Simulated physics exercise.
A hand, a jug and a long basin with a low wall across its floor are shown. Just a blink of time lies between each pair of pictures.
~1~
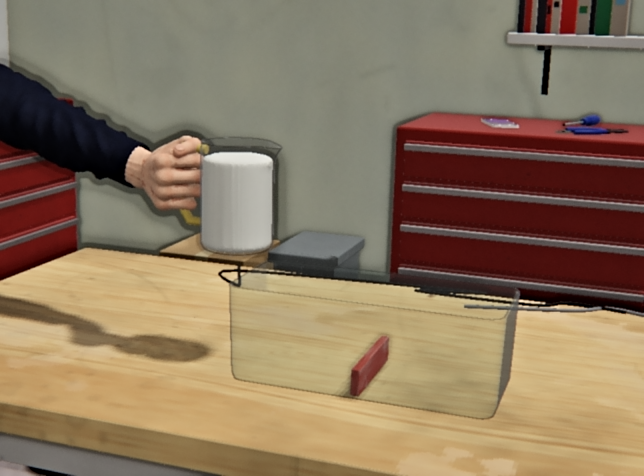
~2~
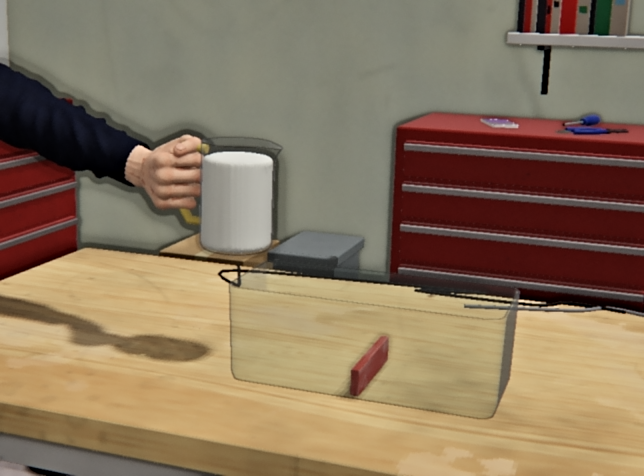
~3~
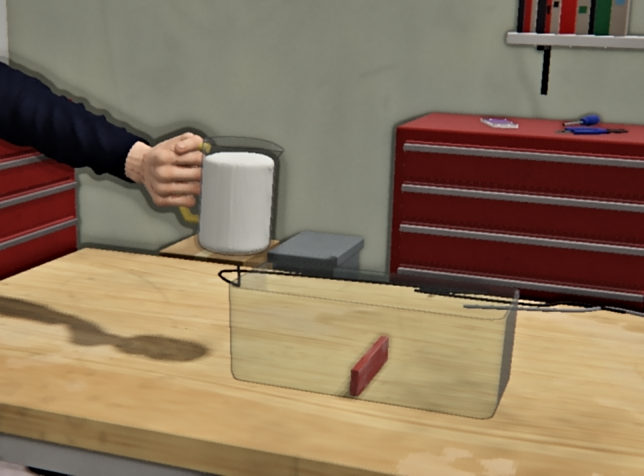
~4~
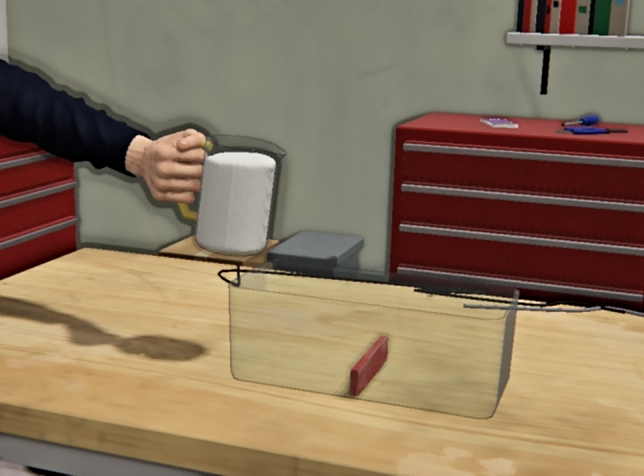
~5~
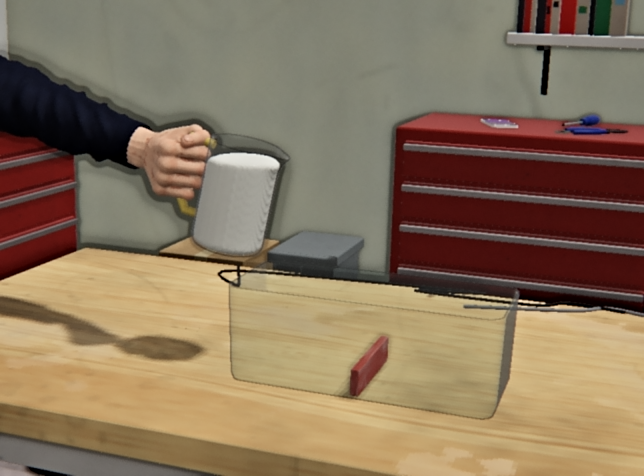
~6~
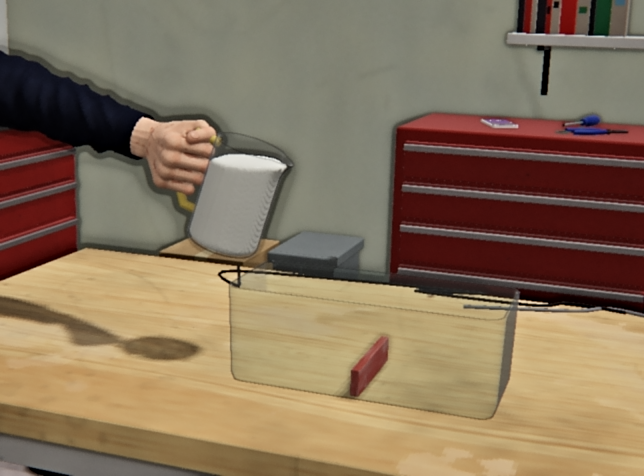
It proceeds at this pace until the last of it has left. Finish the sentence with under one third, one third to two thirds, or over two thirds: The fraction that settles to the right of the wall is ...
The fraction that settles to the right of the wall is under one third.
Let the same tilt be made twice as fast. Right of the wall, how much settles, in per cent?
About 15 per cent would end up there.
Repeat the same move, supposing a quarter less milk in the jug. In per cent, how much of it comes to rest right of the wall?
My estimate is about 10 percent.
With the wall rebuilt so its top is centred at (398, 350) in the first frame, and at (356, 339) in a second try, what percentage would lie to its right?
The first placement leaves close to 5 per cent, the second close to 5 per cent.
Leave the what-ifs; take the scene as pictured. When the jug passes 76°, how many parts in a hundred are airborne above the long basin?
It's close to 10 %.
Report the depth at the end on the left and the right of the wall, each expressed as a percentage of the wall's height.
On the left roughly 80, on the right roughly 10.
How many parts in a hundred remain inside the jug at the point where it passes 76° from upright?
About 80 per cent.
A moment on, the tilt is 76° and 80 per cent is still to pour, 8 is left of the wall and 0 right of it.
Next, the tilt is 111° and 22 per cent is still to pour, 65 is left of the wall and 2 right of it.
Then the tilt is 119° and 0 per cent is still to pour, 91 is left of the wall and 8 right of it.
Later the tilt is 119° and 0 per cent is still to pour, 90 is left of the wall and 9 right of it.
At rest 90 per cent lies left of the wall, 10 right of it and 1 outside.
